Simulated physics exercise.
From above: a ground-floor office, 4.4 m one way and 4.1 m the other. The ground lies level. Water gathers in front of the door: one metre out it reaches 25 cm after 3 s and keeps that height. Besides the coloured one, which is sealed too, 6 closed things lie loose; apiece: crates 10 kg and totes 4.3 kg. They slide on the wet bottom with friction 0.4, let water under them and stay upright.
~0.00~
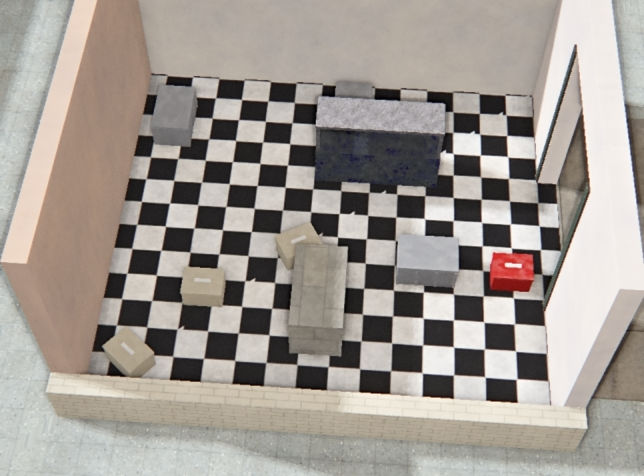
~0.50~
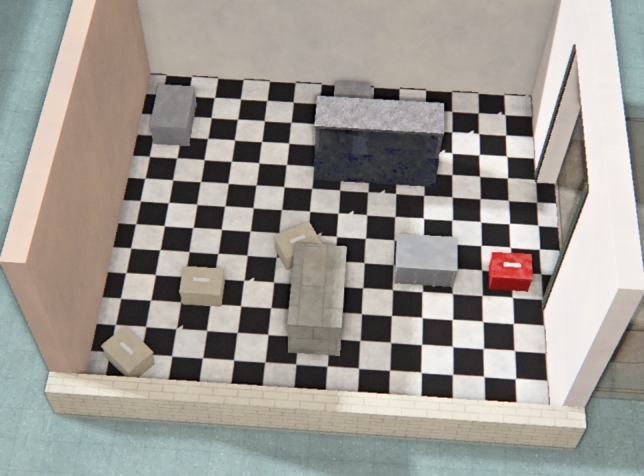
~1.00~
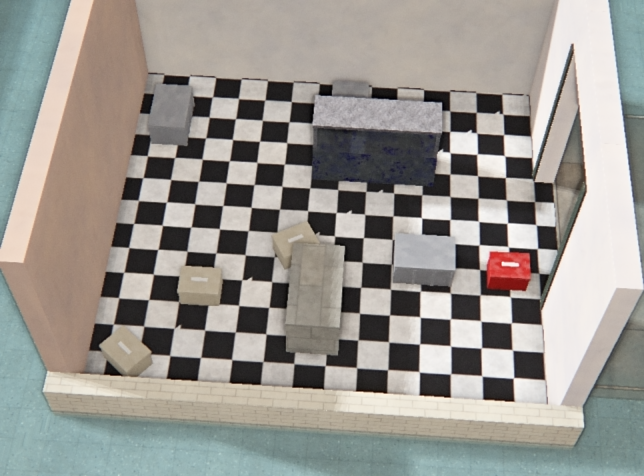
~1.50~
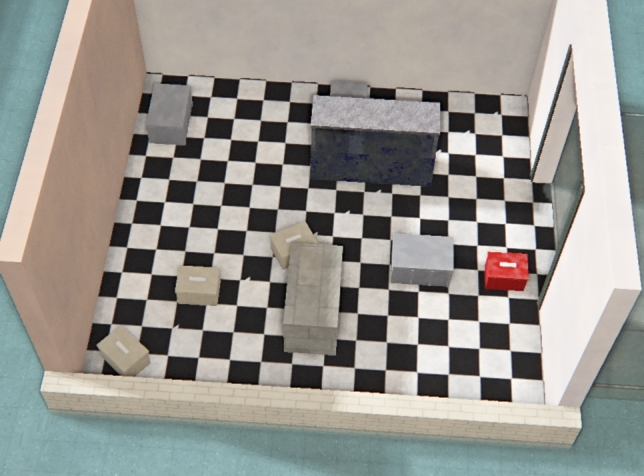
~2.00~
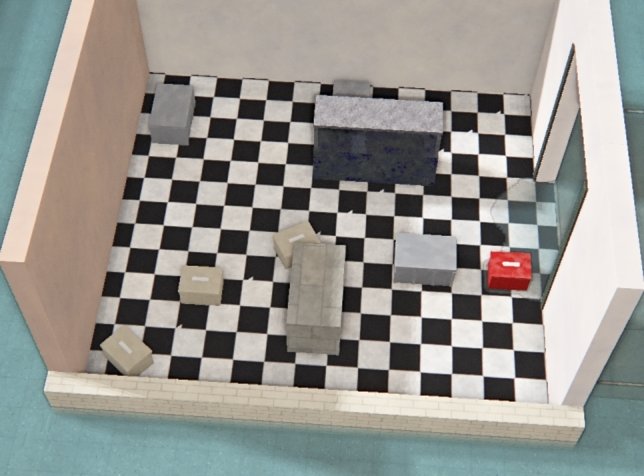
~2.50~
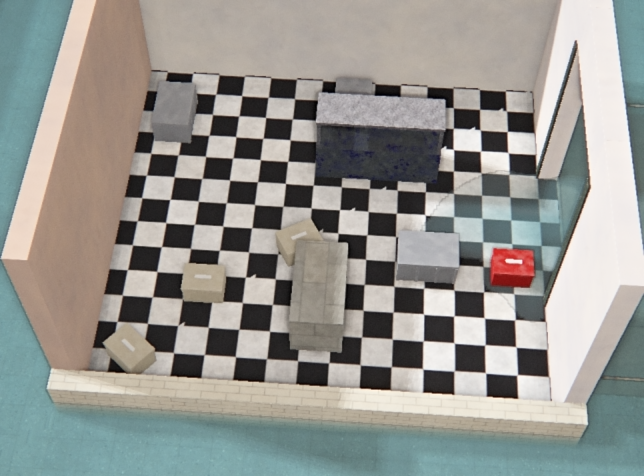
Water surrounds the office, then spreads in through the doorway and around the still red tote.
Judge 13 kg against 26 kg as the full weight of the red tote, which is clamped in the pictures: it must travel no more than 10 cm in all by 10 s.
For it, neither weight holds it.
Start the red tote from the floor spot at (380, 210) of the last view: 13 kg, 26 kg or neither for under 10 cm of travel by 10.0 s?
Neither holds.
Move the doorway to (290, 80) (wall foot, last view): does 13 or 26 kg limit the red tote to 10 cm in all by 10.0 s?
In that case only the higher weight holds it.
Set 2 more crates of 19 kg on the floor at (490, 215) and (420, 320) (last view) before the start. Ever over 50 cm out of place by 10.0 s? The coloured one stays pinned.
In turn: Over, less.
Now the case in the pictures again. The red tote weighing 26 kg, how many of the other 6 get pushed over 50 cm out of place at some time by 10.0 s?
I count 6.
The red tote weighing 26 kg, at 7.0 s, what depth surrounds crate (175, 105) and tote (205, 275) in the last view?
About 10 and 8 cm.
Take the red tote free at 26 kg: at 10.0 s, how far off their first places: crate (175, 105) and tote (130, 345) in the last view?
In turn: 100 cm, 120 cm.
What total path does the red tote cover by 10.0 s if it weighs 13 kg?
About 120 cm.
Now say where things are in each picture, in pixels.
The first frame shows the red tote at (513, 266), on the bottom; 0.0 m2 under water; 0 of 7 have shifted.
The second frame shows the red tote at (512, 265) rests on the ground; water covers 0.0 m2; 0 of 7 have shifted.
The third frame shows the red tote at (510, 265), on the bottom; 0.0 m2 under water; 0 of 7 have shifted.
The fourth frame shows the red tote at (508, 265), on the bottom; water covers 0.0 m2; 0 of 7 have shifted.
The fifth frame shows the red tote at (511, 265), on the bottom; water covers 0.4 m2; 0 of 7 have shifted.
The sixth frame shows the red tote at (514, 262) rests on the ground; 1.2 m2 under water; 0 of 7 have shifted.
After 3.5 s the red tote would be 31 cm from its start with 13 kg and 3 cm from its start with 26 kg; 8 cm of water round it then.
After 4.5 s the red tote would be 97 cm from its start with 13 kg and 33 cm from its start with 26 kg; 6 cm of water round it then.
After 7.0 s the red tote would be 116 cm from its start with 13 kg and 35 cm from its start with 26 kg; 6 cm of water round it then.
After 10.0 s the red tote would be 111 cm from its start with 13 kg and 40 cm from its start with 26 kg; 12 cm of water round it then.
